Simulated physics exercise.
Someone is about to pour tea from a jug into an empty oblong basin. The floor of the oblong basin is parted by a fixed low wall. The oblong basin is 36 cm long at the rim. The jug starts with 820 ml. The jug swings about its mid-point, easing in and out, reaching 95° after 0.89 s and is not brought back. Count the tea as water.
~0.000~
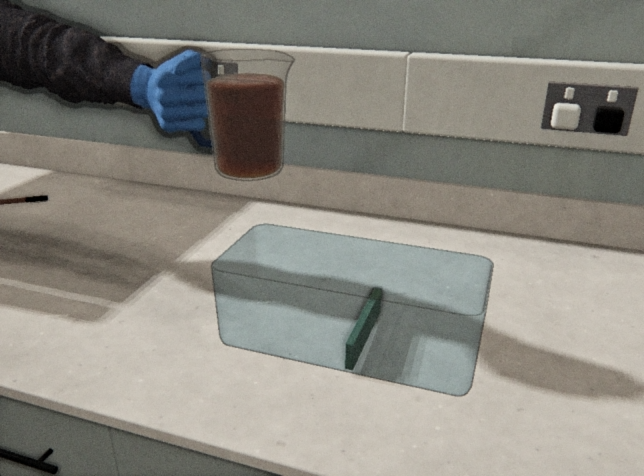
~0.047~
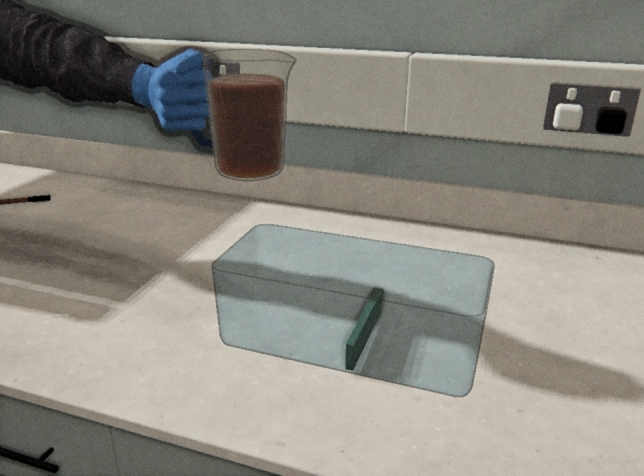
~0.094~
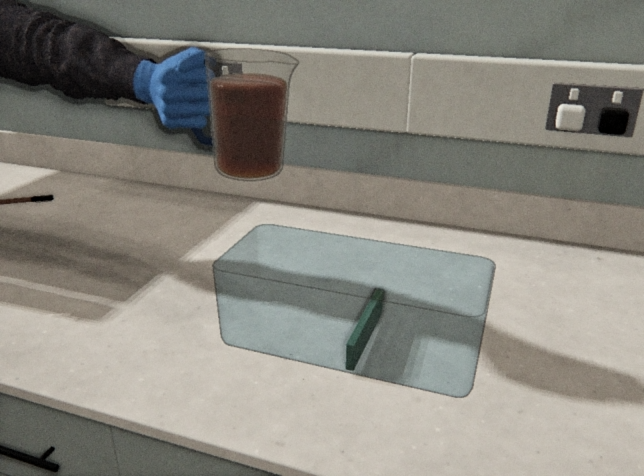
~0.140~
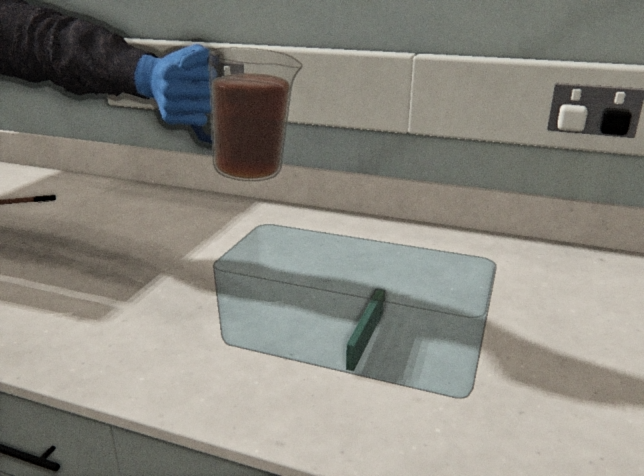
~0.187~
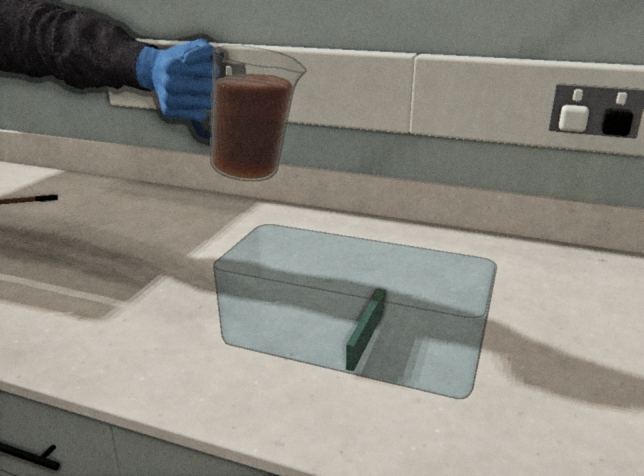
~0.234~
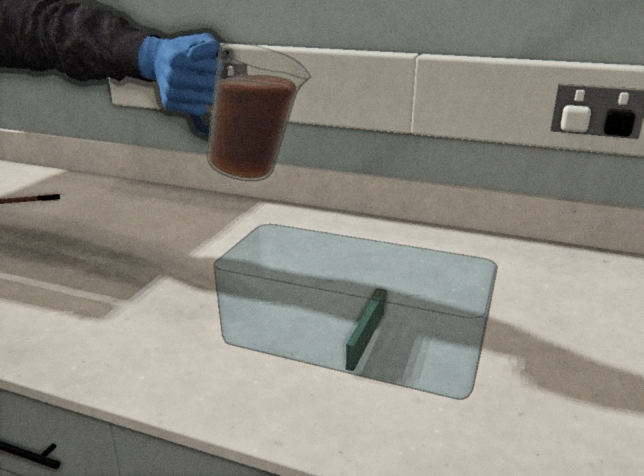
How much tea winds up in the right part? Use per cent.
The far part has some 80 per cent.
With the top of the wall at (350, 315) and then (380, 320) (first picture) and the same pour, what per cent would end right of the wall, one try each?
In turn about 90 and 25 per cent.
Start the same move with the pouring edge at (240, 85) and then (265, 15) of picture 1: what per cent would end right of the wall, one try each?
In turn about 5 and 20 per cent.
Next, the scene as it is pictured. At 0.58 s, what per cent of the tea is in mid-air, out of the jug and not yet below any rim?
Some 12 per cent.
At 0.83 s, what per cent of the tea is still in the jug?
Near 48 in a hundred.
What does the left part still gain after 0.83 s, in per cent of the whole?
Some 14 per cent.
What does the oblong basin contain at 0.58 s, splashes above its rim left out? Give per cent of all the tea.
Some 0 per cent.
Then, 0.58 s in, the tilt is 69° and 88 per cent is still to pour, 0 is left of the wall and 0 right of it.
Then, 0.83 s in, the tilt is 94° and 48 per cent is still to pour, 5 is left of the wall and 23 right of it.
Then, 1.10 s in, the tilt is 95° and 14 per cent is still to pour, 6 is left of the wall and 68 right of it.
Then, 1.39 s in, the tilt is 95° and 3 per cent is still to pour, 13 is left of the wall and 80 right of it.
Finally, 20 per cent lies left of the wall, 80 right of it and 1 outside.
